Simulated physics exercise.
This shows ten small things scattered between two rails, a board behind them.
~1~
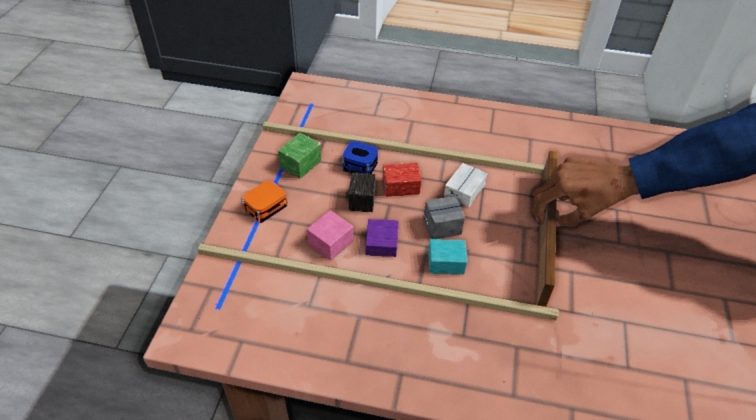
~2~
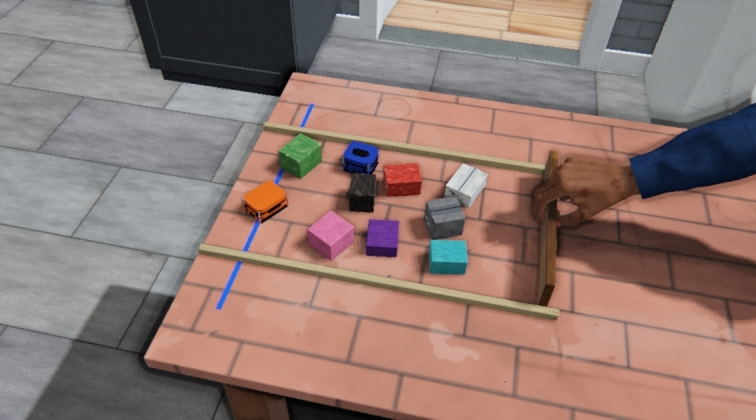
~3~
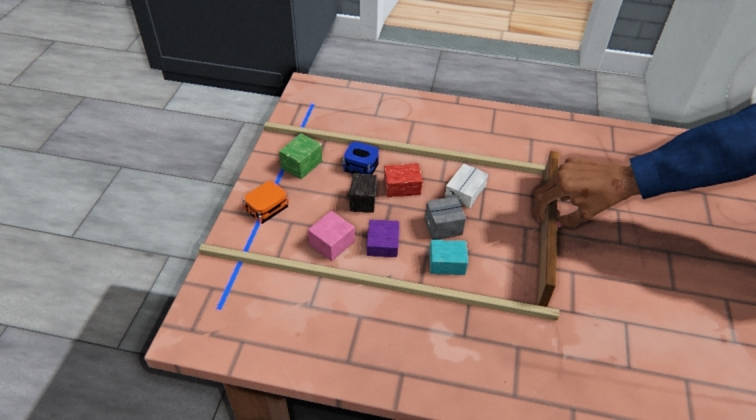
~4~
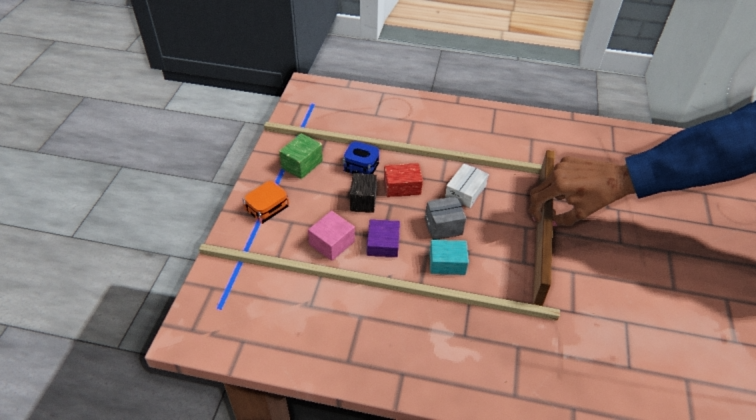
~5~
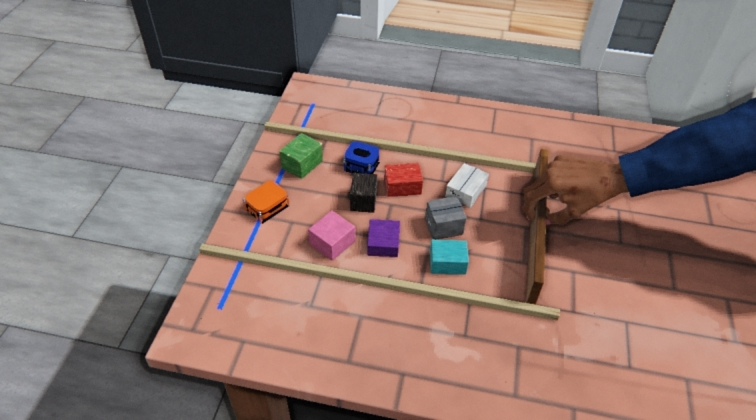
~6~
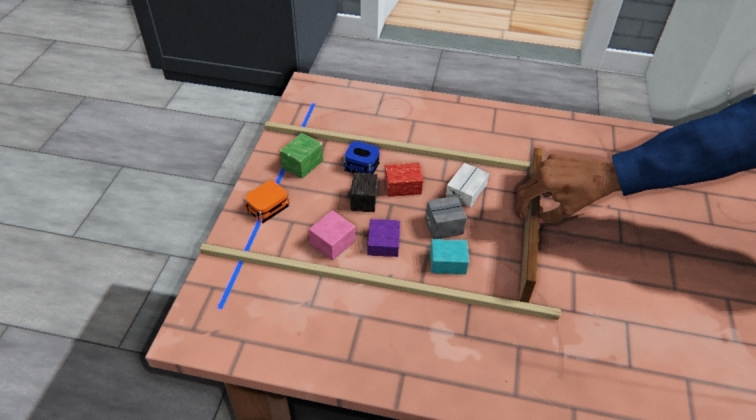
A hand in a dark blue sleeve holds an upright wooden board at the right of a brick-patterned tabletop, seen from above at an angle in a grey-tiled room. Between two pale rails sit ten small objects: orange and green near a blue line at left, blue, black, red, pink and purple mid-way, white, grey and turquoise nearer the board. The board stays almost still, then slides slightly left, the objects and view barely changing.
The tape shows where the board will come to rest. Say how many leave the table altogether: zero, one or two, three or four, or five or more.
Outcome: The number that fall off is five or more.
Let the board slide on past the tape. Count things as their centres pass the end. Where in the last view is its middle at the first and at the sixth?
First at (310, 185), next at (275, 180).
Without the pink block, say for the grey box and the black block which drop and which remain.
The grey box is kept, the black block comes down.
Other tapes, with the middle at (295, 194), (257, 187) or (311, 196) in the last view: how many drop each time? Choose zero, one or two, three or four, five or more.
One after another: Just one or two; five or over; none at all.
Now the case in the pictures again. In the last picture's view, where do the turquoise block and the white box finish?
About (240, 218), and the other about (272, 158).
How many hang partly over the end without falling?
It comes to 1.
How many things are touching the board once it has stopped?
3 of them.
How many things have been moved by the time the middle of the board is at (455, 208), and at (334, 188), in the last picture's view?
First 3, then 10.
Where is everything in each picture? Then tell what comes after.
The first picture shows orange case (265, 202); green block (300, 156); pink block (330, 235); board (548, 224); tape (272, 190).
The second picture shows green block (301, 156); turquoise block (448, 257).
The third picture shows pink block (331, 236); black block (363, 193).
The fourth picture shows orange case (266, 202); red block (403, 180).
The fifth picture shows green block (302, 156); grey box (445, 218).
The sixth picture shows orange case (267, 202); green block (302, 156); pink block (332, 235); board (532, 220); tape (274, 190).
Soon after, none off yet; orange case at rest near (267, 202); green block at rest near (302, 156); pink block at rest near (332, 235).
Then, none off yet; orange case at rest near (267, 202); green block moved a little near (292, 153); pink block moved about its own width near (281, 233).
Further on, none off yet; orange case moved about its own width near (233, 191); green block moved well along near (250, 146); pink block moved well along near (218, 225).
At rest, the number that fall off is five or more; fallen, red block, purple block, black block, pink block, green block and orange case.
